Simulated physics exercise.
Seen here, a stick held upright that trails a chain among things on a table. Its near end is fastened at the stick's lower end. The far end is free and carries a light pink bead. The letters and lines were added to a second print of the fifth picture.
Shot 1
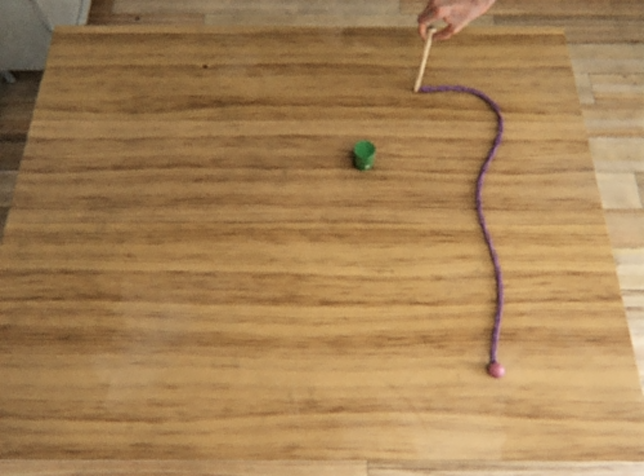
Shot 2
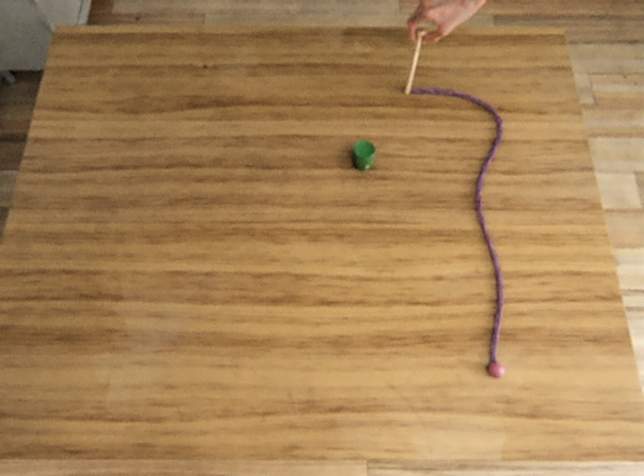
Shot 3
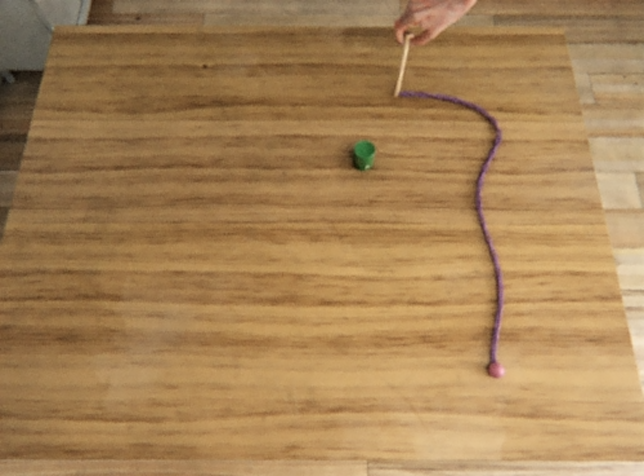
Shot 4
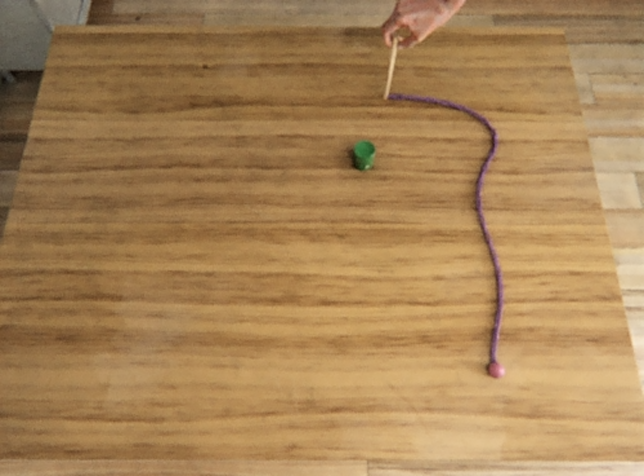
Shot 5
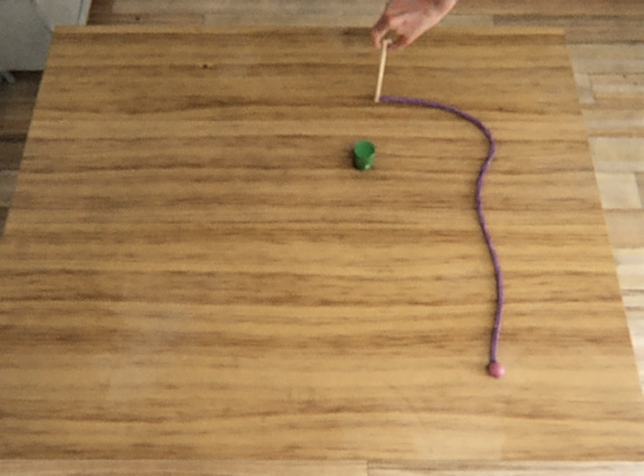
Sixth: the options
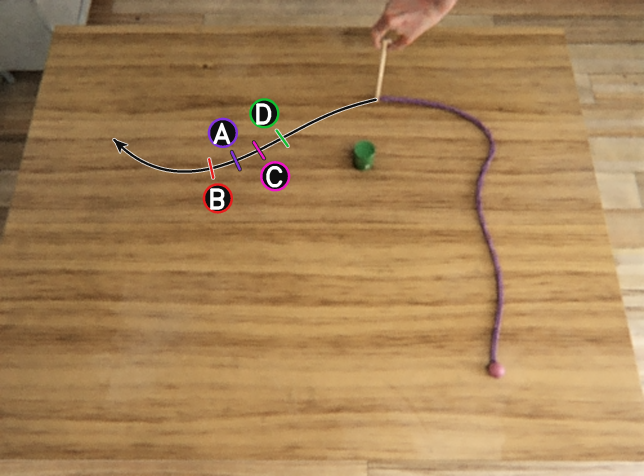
A hand holding an upright stick moved slowly left along the far side of a wooden table, drawing the near end of a purple chain along while its pink-beaded end and a green jar stayed still.
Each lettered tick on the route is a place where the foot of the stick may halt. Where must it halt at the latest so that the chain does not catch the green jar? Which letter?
No farther than D.
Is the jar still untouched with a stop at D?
Yes.
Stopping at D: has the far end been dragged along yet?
No.
On the marked copy, A at (236, 161); B at (211, 168); C at (259, 150); D at (282, 138); the route from (376, 100) via (247, 156) to (114, 140).
Following D. Soon after the start, foot of the stick (342, 110), middle of the chain (479, 185), free end (497, 371).
Later, foot of the stick (309, 124), middle of the chain (472, 185), free end (497, 371).
In the end, foot of the stick (282, 139), middle of the chain (457, 190), free end (497, 371); nothing has been touched.
As for the rest, A brings the chain against the jar; B brings the chain against the jar; C brings the chain against the jar.
